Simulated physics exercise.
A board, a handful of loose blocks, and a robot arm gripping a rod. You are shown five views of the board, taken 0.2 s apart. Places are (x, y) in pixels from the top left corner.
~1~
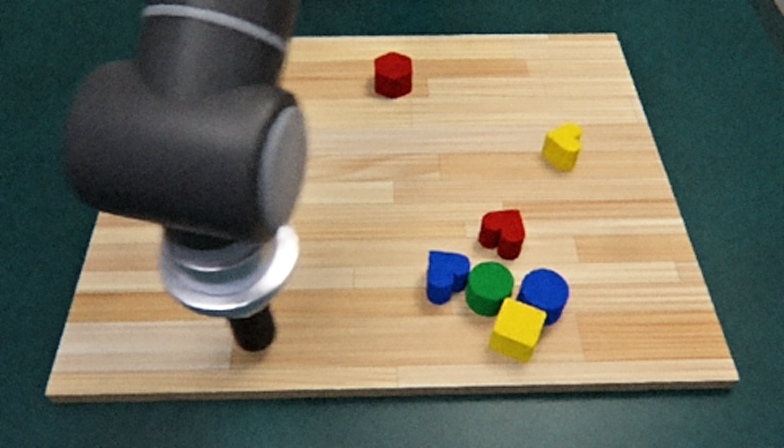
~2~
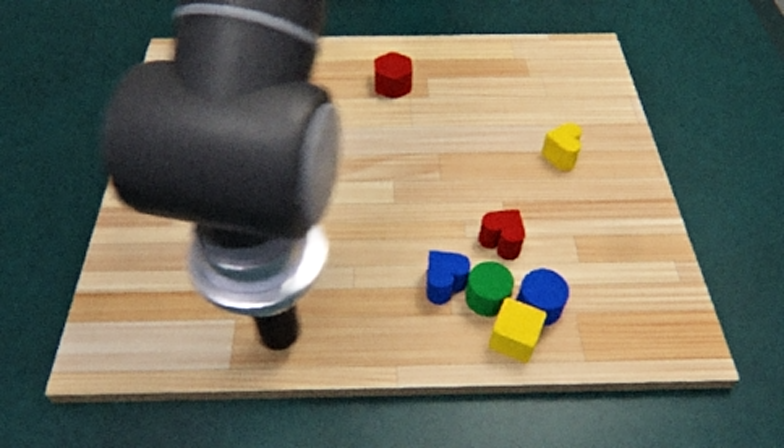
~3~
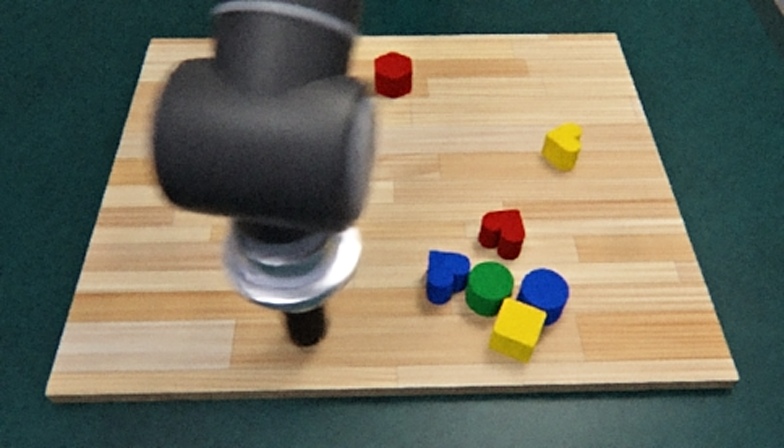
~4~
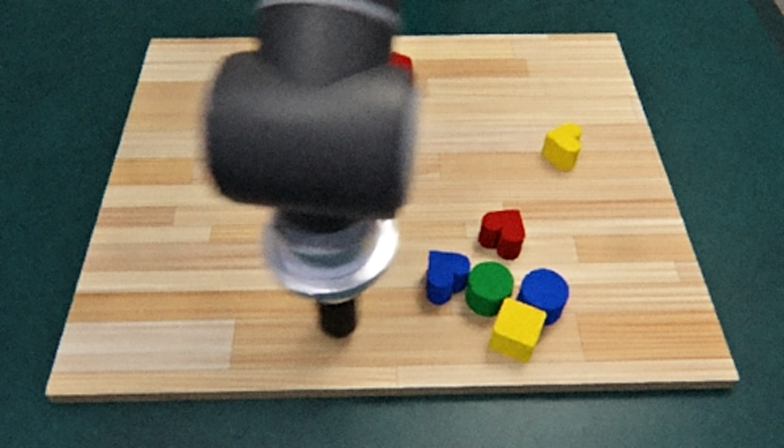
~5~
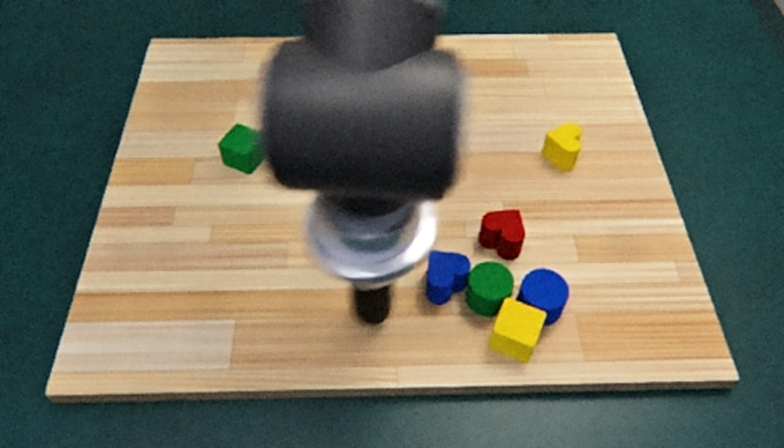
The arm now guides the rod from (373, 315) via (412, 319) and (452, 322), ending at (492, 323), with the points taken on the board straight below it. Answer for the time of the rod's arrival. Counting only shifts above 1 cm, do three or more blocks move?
No, that is not what happens.
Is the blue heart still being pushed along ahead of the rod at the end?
No, that is not how it ends up.
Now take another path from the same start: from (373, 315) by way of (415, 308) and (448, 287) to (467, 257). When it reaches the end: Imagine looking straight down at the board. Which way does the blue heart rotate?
It turns round anticlockwise.
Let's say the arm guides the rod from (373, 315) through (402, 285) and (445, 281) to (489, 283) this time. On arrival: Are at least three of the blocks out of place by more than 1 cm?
In short: Yes.
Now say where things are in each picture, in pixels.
In the first frame, rod's lower end (256, 333); blue heart (446, 267); green circle (492, 280); yellow square piece (520, 321); blue circle (546, 288).
In the second frame, rod (279, 331); blocks still.
In the third frame, rod (307, 328); blocks still.
In the fourth frame, rod (339, 320); blocks still.
In the fifth frame, rod (372, 307); blue heart (446, 267); green circle (492, 280); yellow square piece (520, 321); blue circle (546, 288).
What follows on the original path. One third of the way, rod (413, 311); nothing pushed yet.
Two thirds of the way, rod (453, 314); blue heart (450, 265), turned 15° anticlockwise.
At the end, rod (494, 316); blue heart (450, 265), turned 15° anticlockwise; green circle (505, 270); yellow square piece (537, 325); blue circle (550, 287).
